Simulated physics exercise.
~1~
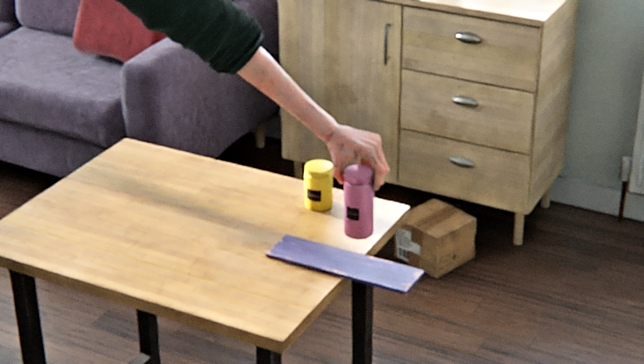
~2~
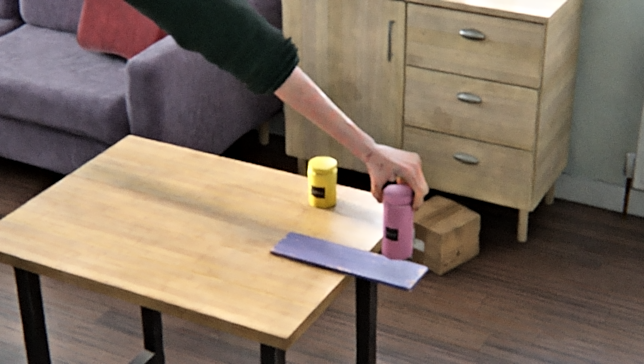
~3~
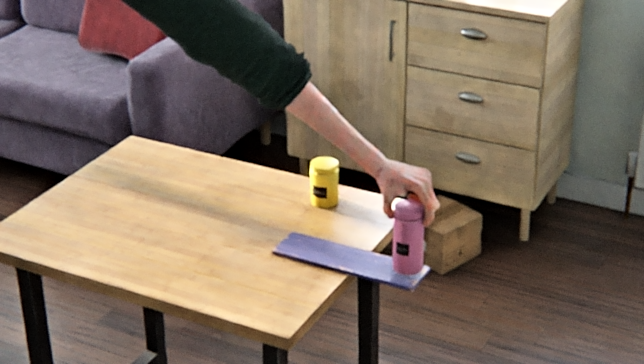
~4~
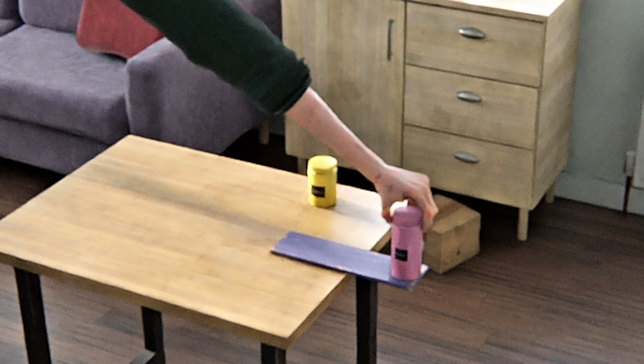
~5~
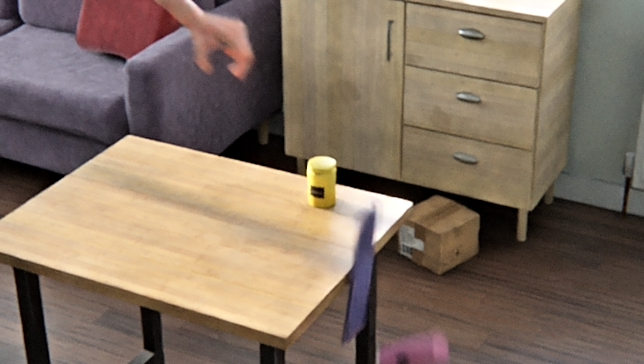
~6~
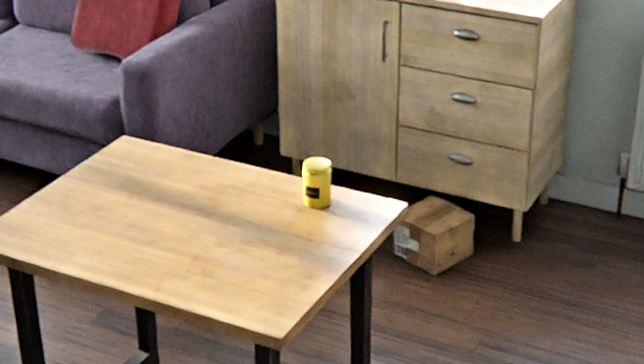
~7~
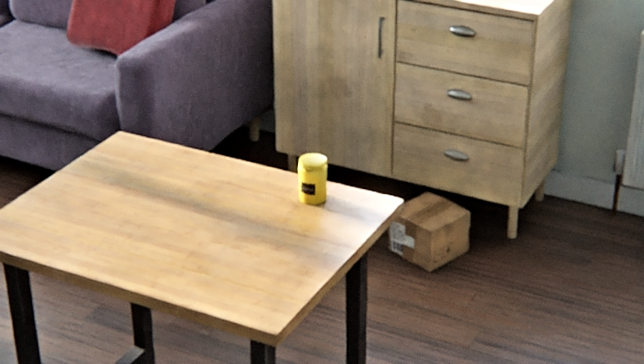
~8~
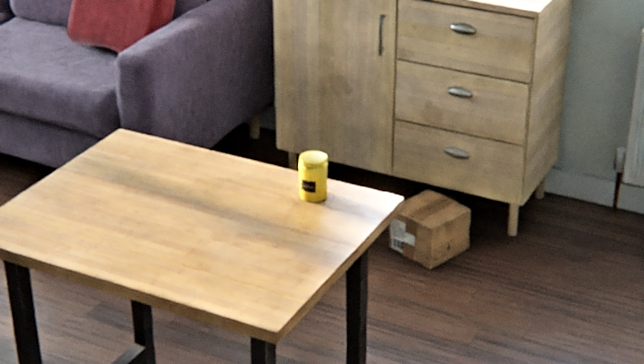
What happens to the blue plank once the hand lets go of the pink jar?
The plank tips over the table's edge and comes down along with the pink jar.
